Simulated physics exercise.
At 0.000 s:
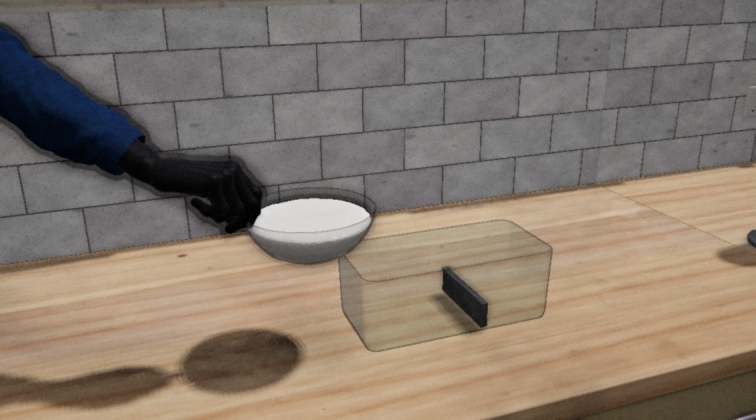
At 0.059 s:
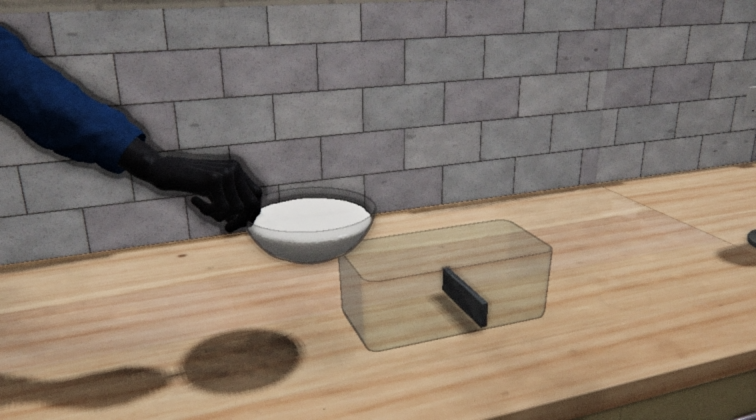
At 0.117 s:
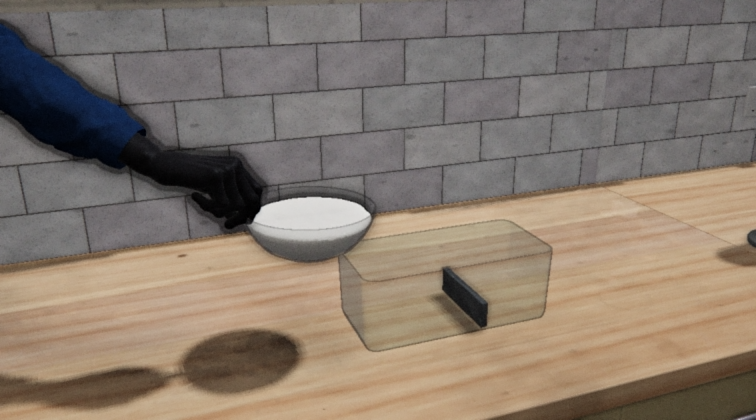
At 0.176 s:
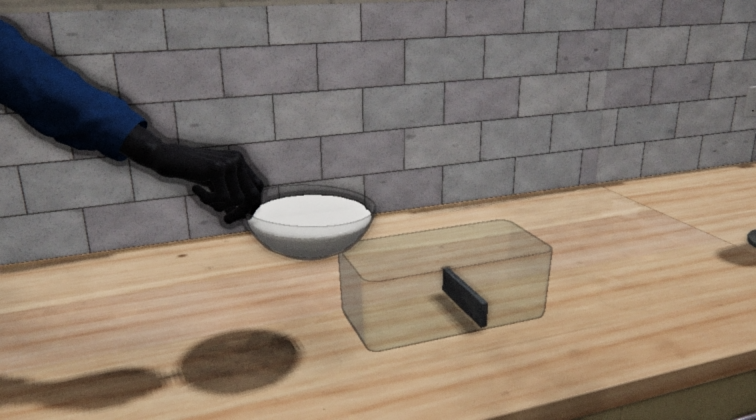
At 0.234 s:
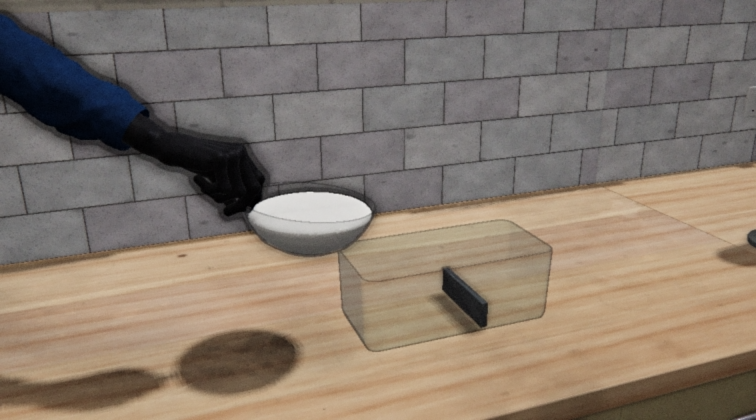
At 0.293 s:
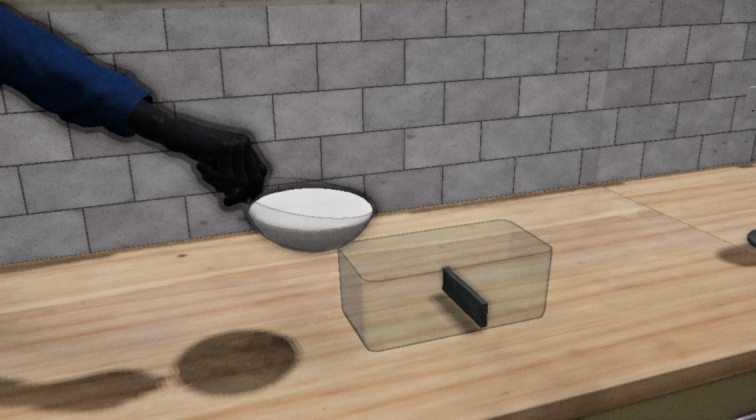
A black-gloved hand on a blue-sleeved arm reaches in from the left, holding a clear bowl of white milk above a pale wooden counter, seen from slightly above against a grey brick wall. A long see-through basin with a low dark wall across its floor sits to the right. The hand slowly tilts the bowl slightly rightward, while the camera stays still.
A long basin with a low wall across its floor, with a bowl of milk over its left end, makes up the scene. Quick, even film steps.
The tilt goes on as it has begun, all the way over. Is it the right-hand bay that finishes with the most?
The left segment is the one with the most.
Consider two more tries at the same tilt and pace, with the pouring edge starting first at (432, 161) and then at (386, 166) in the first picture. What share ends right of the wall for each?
The first gives 75 %, the second 35 %.
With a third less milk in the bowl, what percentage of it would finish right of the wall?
Close to 10 per cent.
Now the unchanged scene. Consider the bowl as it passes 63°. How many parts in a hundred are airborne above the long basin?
40 per cent.
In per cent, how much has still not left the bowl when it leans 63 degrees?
Around 35 in a hundred has not poured out yet.
After 0.78 s the tilt is 63° and 36 per cent is still to pour, 26 is left of the wall and 0 right of it.
After 1.14 s the tilt is 99° and 0 per cent is still to pour, 88 is left of the wall and 8 right of it.
After 1.52 s the tilt is 109° and 0 per cent is still to pour, 89 is left of the wall and 10 right of it.
After 1.93 s the tilt is 109° and 0 per cent is still to pour, 89 is left of the wall and 10 right of it.
In the end 89 per cent lies left of the wall, 10 right of it and 1 outside.
